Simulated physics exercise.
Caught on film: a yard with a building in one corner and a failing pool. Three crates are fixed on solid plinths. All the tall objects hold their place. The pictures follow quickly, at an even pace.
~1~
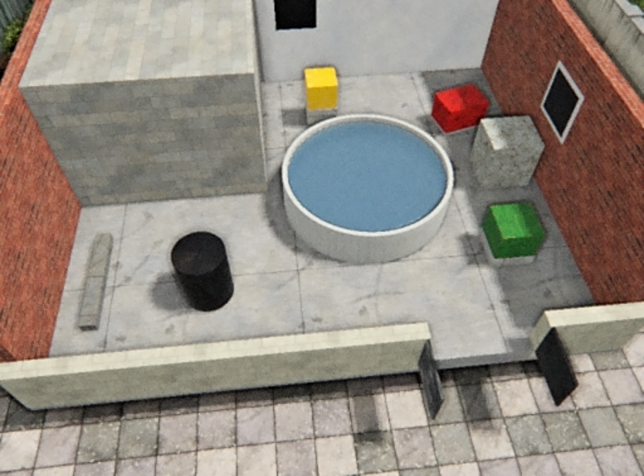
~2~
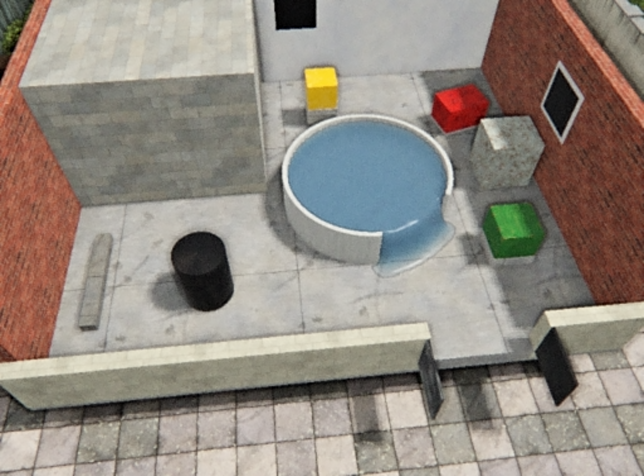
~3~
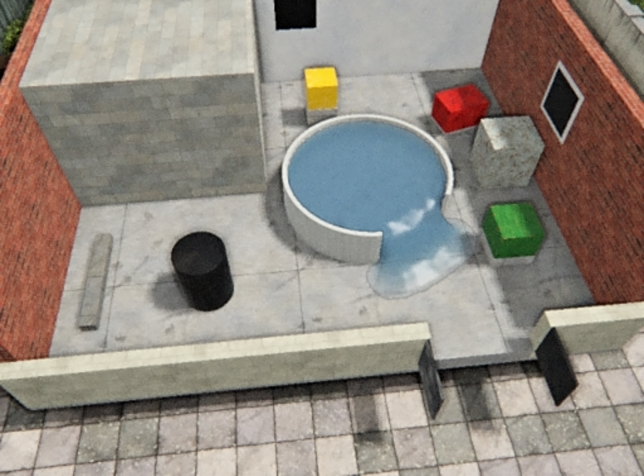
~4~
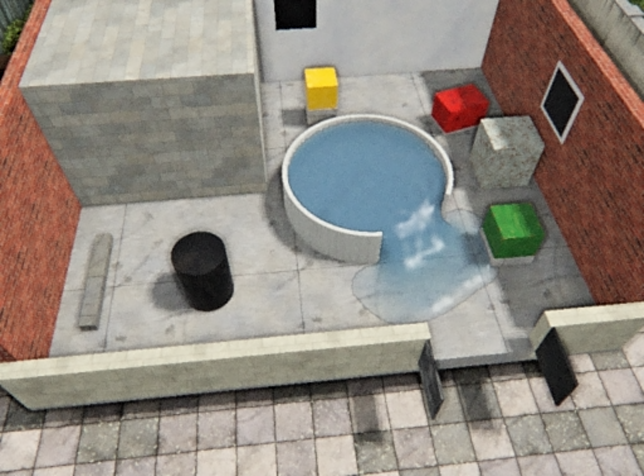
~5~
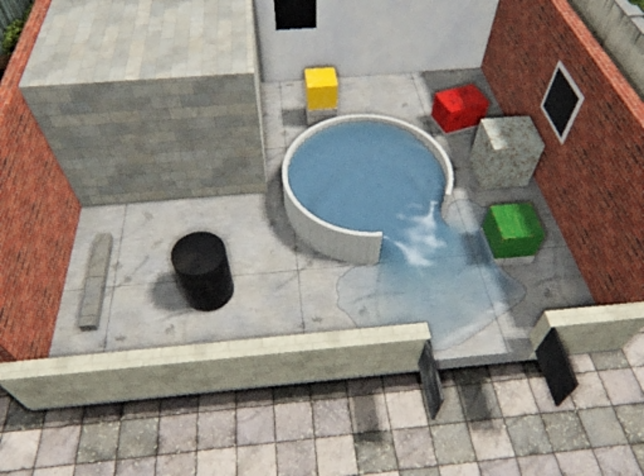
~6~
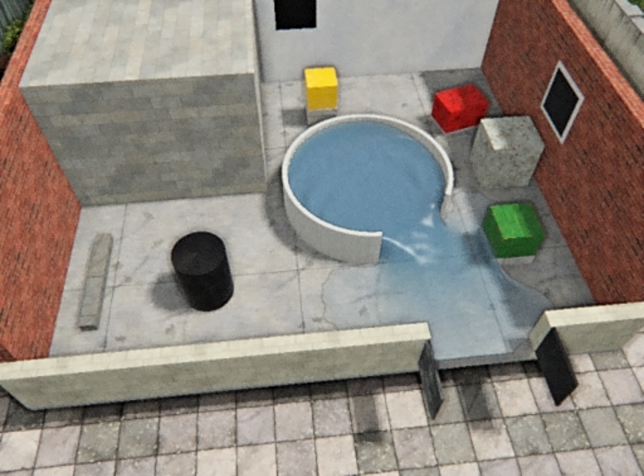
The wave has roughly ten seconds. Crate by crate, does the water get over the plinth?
The red crate gets wet; the green crate gets wet; the yellow crate stays dry.
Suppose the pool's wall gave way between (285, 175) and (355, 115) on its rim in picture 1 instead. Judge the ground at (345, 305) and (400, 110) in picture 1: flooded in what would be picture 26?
In that order: Free of water, wet.
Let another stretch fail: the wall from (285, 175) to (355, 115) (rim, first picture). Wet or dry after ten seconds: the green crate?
In short: Green keeps dry.
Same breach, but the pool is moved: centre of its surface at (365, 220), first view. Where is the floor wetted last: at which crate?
It is the crate marked yellow.
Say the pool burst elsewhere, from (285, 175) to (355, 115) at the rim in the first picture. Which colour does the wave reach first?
The yellow one.
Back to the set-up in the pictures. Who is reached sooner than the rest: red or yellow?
It is the red one.
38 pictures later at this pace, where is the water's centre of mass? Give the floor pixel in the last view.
Roughly at (397, 219).
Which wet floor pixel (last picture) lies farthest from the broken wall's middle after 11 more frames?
Close to (196, 368).
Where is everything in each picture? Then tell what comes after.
The first frame shows the pool at (367, 172) is whole and still.
In the second frame, the front is at (377, 270), out from the gap at (418, 240).
In the third frame, water pours out at (417, 241) and has run to (386, 294).
In the fourth frame, the front is at (383, 314), out from the gap at (417, 242).
In the fifth frame, water pours out at (417, 242) and has run to a hidden place.
In the sixth frame, the front is at (548, 312), out from the gap at (417, 242).
A moment on, water covers 20 % of the floor; the red crate not reached, the green crate water round its plinth, the yellow crate not reached.
Next, water covers 30 % of the floor; the red crate not reached, the green crate water round its plinth, the yellow crate not reached.
Then, water covers 40 % of the floor; the red crate water round its plinth, the green crate water round its plinth, the yellow crate not reached.
Later, water covers 60 % of the floor; the red crate water round its plinth, the green crate water round its plinth, the yellow crate water round its plinth.
In the end, water covers 80 % of the floor; the red crate was topped, the green crate was topped, the yellow crate stayed above the water.
